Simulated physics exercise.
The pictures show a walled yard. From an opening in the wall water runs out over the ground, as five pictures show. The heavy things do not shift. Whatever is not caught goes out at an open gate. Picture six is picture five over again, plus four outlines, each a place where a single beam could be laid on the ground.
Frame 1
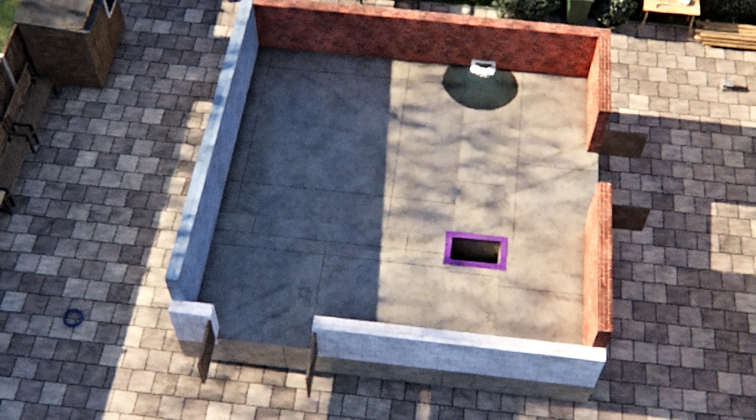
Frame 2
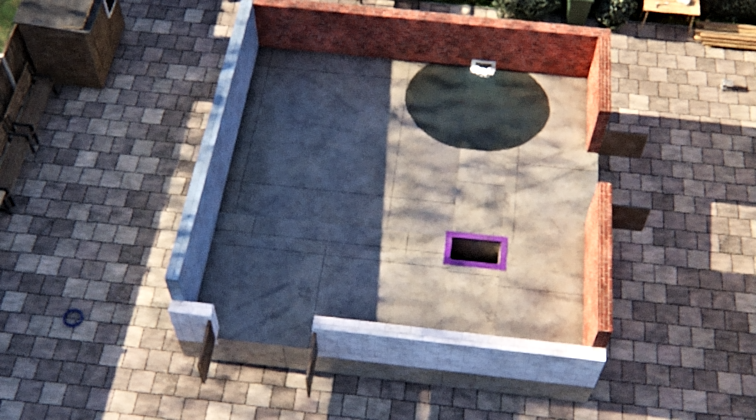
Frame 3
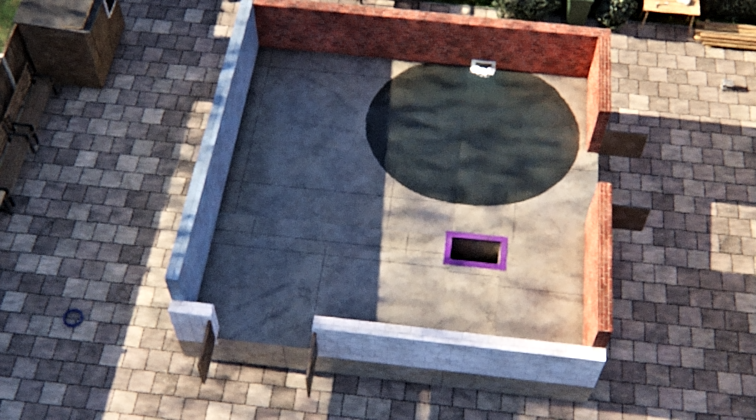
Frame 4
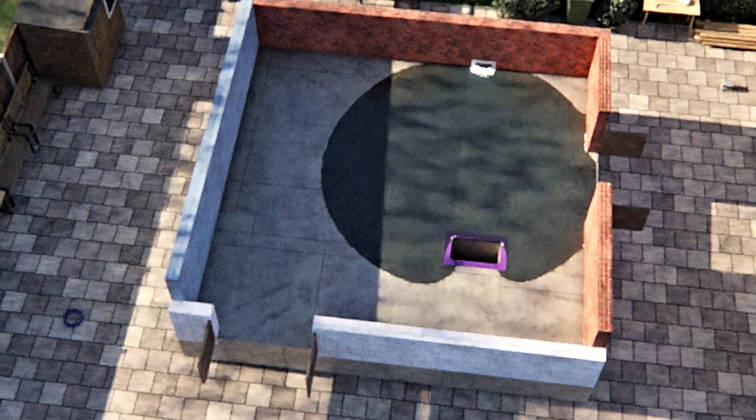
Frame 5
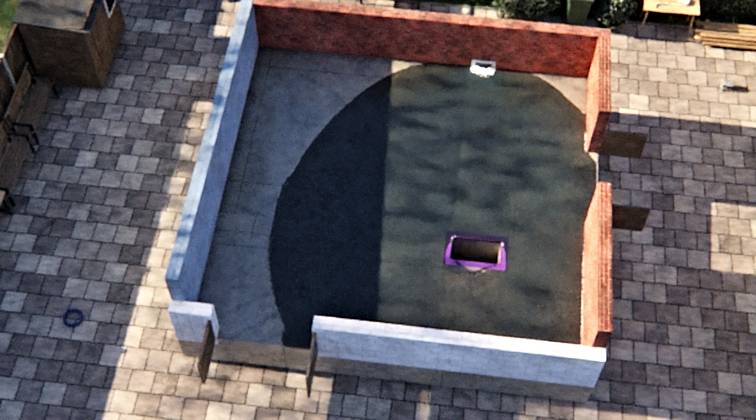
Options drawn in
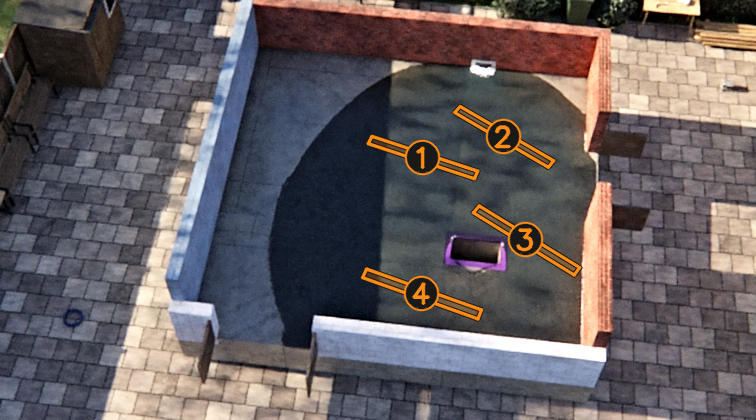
A walled yard with a bare grey floor, half in shadow, is seen from high above, with block paving around it. Red brick walls stand at the back and right, pale walls at the left and front, with gaps at the front left and right, a small white outfall at the back and a purple-edged drain pit nearer the front. Dark water spreads from the outfall in a widening round patch, reaches and surrounds the pit, then extends to the front wall, while the camera stays still.
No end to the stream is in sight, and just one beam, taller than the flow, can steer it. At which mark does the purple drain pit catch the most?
Best: 4.
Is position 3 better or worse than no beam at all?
It is worse.
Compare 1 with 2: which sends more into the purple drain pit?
That would be 1.
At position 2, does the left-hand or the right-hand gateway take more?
More leaves on the left.
On the marked copy, 1 from (370, 140) to (476, 174); 2 from (457, 109) to (550, 163); 3 from (476, 209) to (576, 271); 4 from (364, 273) to (479, 314).
For position 1, about 17 % of the stream runs into the purple drain pit, about 82 % out by the gates.
For position 2, about 5 % of the stream runs into the purple drain pit, about 93 % out by the gates.
For position 3, about 7 % of the stream runs into the purple drain pit, about 90 % out by the gates.
For position 4, about 26 % of the stream runs into the purple drain pit, about 73 % out by the gates.
